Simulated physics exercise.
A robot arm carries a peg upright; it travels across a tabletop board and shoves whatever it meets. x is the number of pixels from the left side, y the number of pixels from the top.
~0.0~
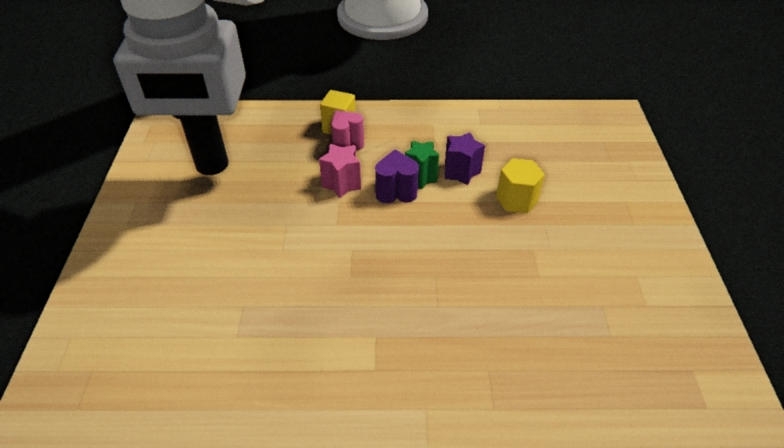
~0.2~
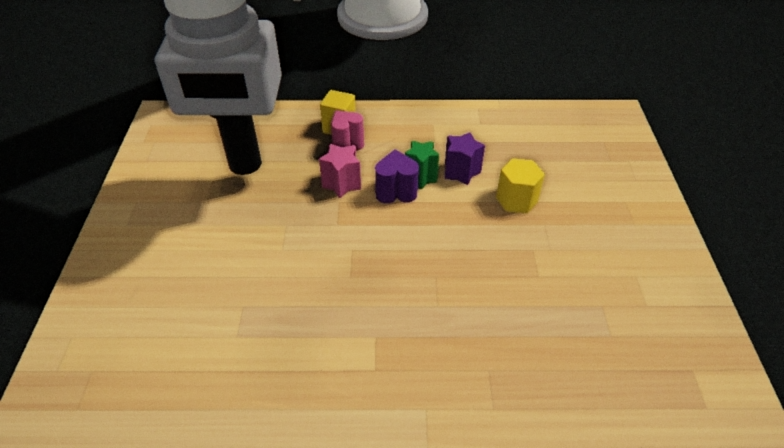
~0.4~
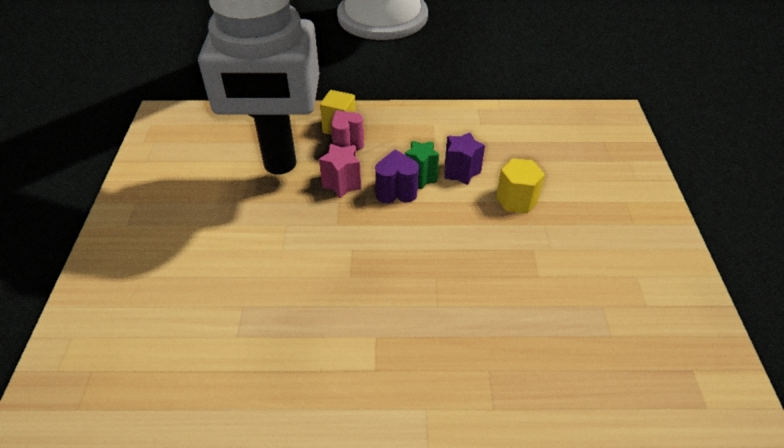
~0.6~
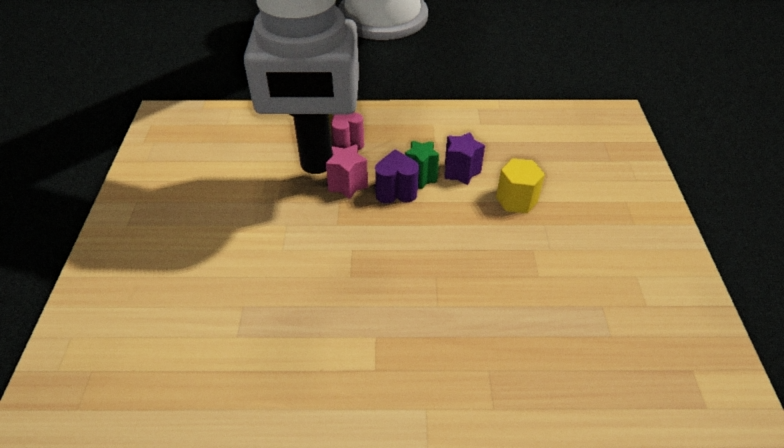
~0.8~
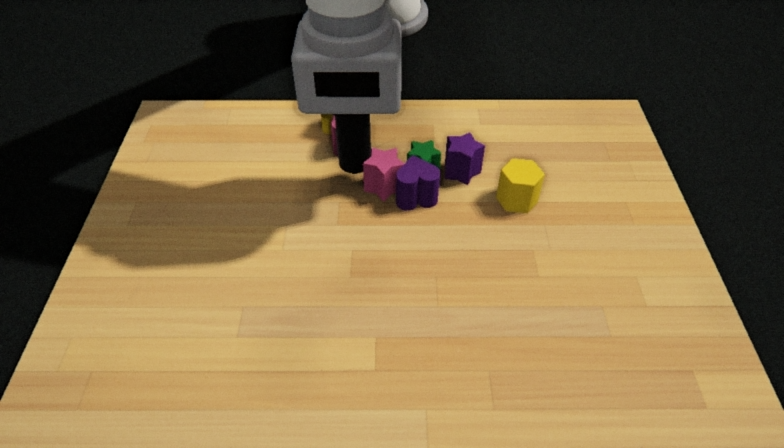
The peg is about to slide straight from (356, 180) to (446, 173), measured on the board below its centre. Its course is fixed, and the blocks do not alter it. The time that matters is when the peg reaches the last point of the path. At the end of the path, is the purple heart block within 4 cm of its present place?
In short: No.
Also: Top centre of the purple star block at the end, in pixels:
It sits at (503, 135).
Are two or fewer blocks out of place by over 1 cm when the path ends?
No, it doesn't check out.
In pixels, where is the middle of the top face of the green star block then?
The point I'd pick in the picture is (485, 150).
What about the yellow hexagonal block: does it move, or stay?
Its place stays the same.
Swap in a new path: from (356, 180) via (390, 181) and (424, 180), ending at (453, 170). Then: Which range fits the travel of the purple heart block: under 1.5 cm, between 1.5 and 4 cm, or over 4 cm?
It falls in the over 4 cm band.
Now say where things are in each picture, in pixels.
The first picture shows peg tip at (212, 165); block tops, pink star block at (340, 155); purple heart block at (397, 164); green star block at (422, 149); purple star block at (464, 143); yellow hexagonal block at (523, 171).
The second picture shows peg at (245, 165); blocks unchanged.
The third picture shows peg at (280, 164); blocks unchanged.
The fourth picture shows peg at (317, 164); pink star block at (346, 156).
The fifth picture shows peg at (355, 163); pink star block at (384, 158); purple heart block at (417, 170); green star block at (424, 149); purple star block at (464, 143); yellow hexagonal block at (523, 171).
On the path given first. Halfway along, peg at (403, 159); pink star block at (430, 159), turned 15° clockwise; purple heart block at (448, 179), turned 45° clockwise; green star block at (455, 145), turned 50° anticlockwise; purple star block at (484, 140).
At the end, peg at (448, 156); pink star block at (461, 164), turned 50° clockwise; purple heart block at (460, 188), turned 70° clockwise; green star block at (485, 150), turned 85° anticlockwise; purple star block at (503, 135), turned 45° anticlockwise; yellow hexagonal block in place.
